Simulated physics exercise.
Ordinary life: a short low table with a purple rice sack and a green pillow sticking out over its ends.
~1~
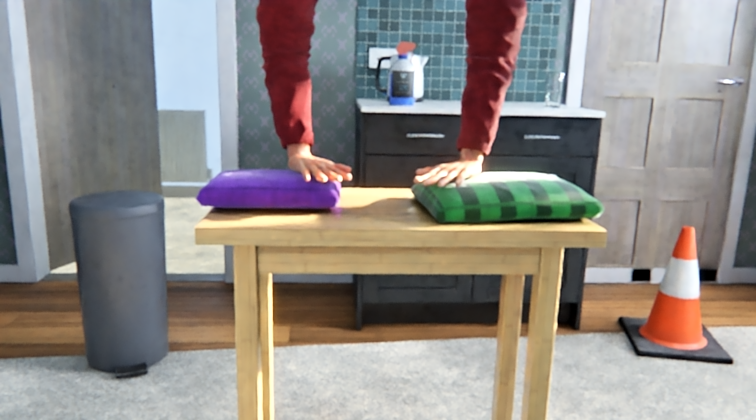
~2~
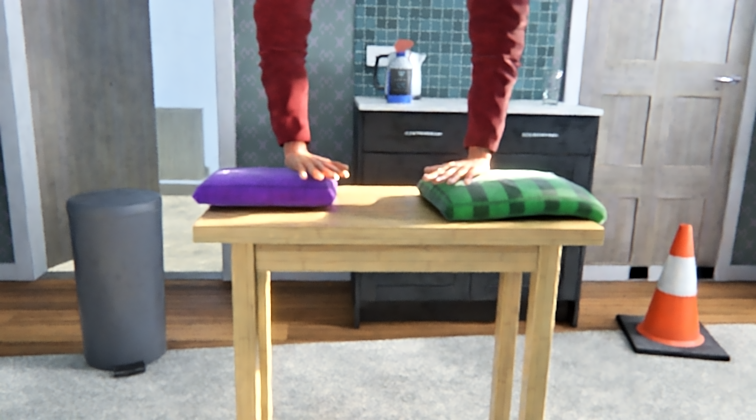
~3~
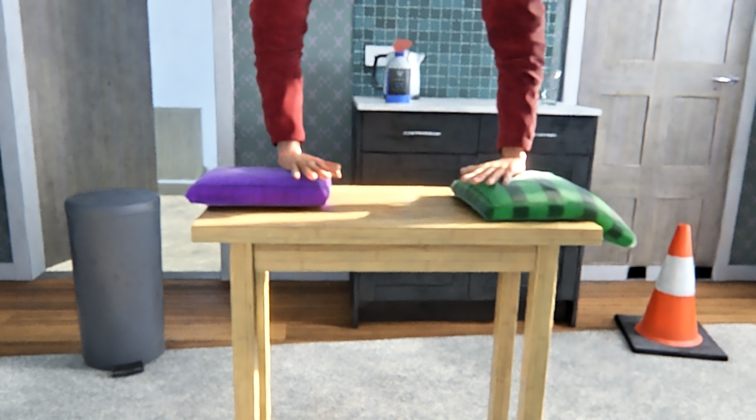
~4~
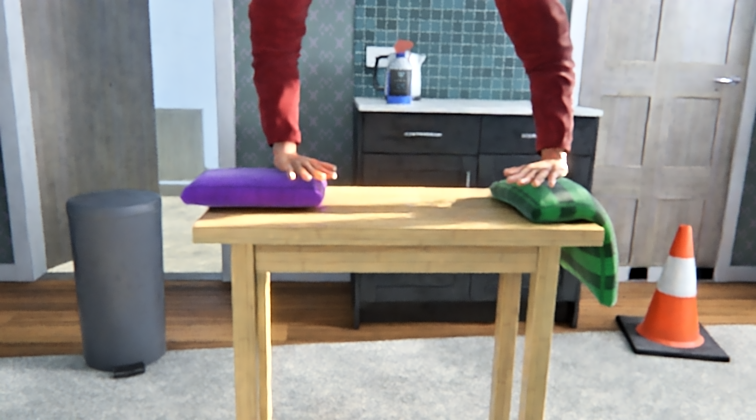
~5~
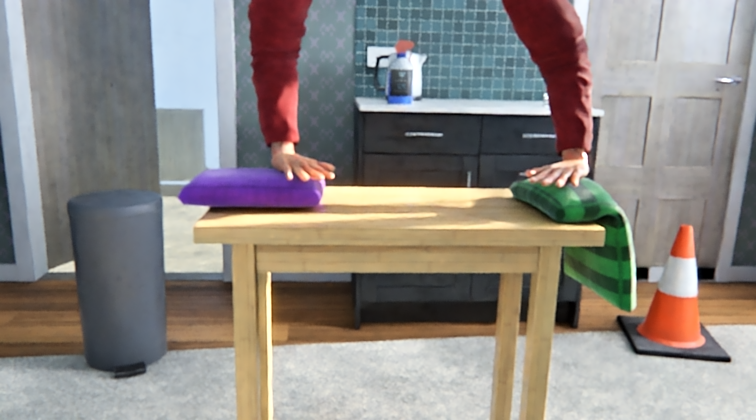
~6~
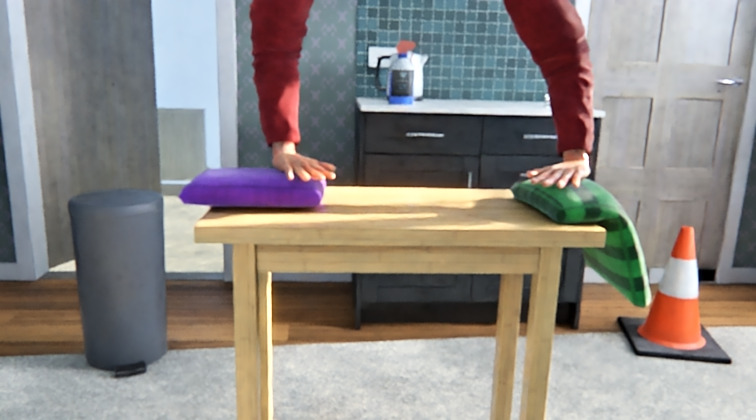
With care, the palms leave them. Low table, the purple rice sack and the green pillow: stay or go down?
Purple rice sack stays; green pillow goes down.
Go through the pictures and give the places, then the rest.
In the first frame, rice sack tip (206, 194); pillow tip (585, 203).
In the second frame, rice sack tip (202, 192); pillow tip (588, 207).
In the third frame, rice sack tip (195, 192); pillow tip (614, 235).
In the fourth frame, rice sack tip (191, 193); pillow tip (599, 290).
In the fifth frame, rice sack tip (188, 193); pillow tip (611, 298).
In the sixth frame, rice sack tip (189, 192), a small part past the edge; pillow tip (629, 291), well over half past the edge.
Then, 0.38 s after the last picture, rice sack lying still; pillow falling near (595, 333).
Then, 0.68 s after the last picture, rice sack lying still; pillow on the floor.
At rest, rice sack lying still; pillow on the floor. The purple rice sack stays up there and the green pillow tips over and falls.
